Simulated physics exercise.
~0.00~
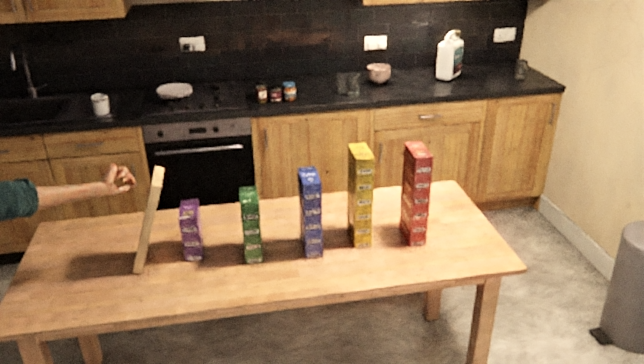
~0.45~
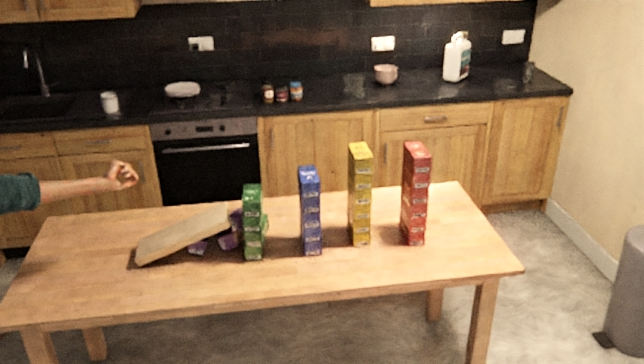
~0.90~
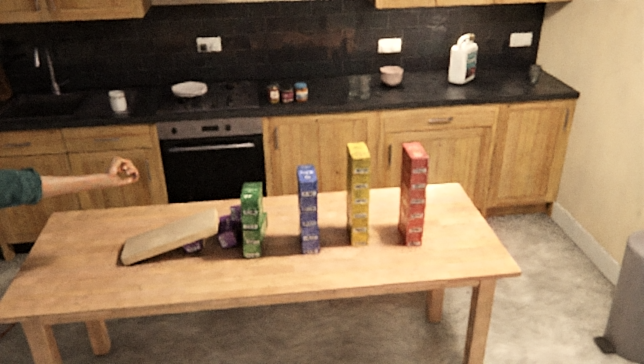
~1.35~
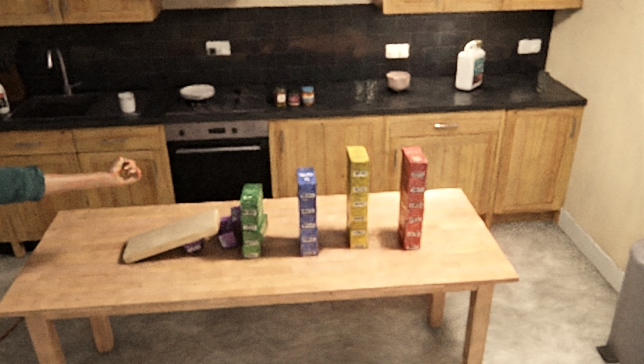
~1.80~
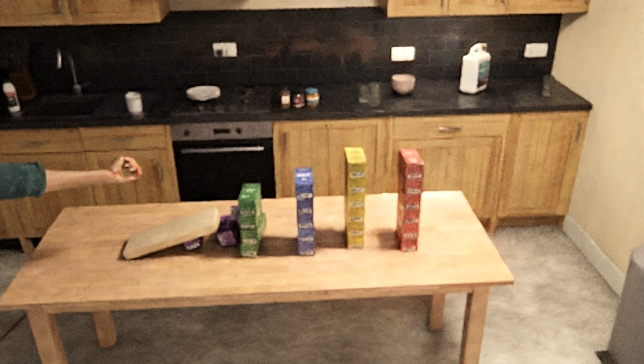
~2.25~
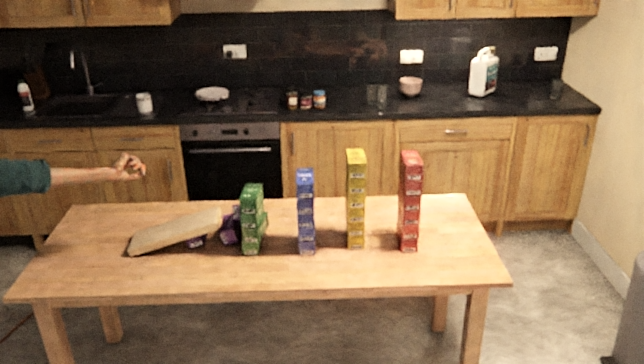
To begin with, a wooden board leans to the right on a kitchen table, an outstretched arm behind it at the left, beside a row of purple, green, blue, yellow and red stacks of small packets that grow taller toward the right. The board topples into the short purple stack and knocks it over against the green one. It then slips back slightly to the left and settles at a low slant, with purple packets lying tipped by its raised end. The green, blue, yellow and red stacks all stay standing, and nothing more falls as the view drifts gently sideways.
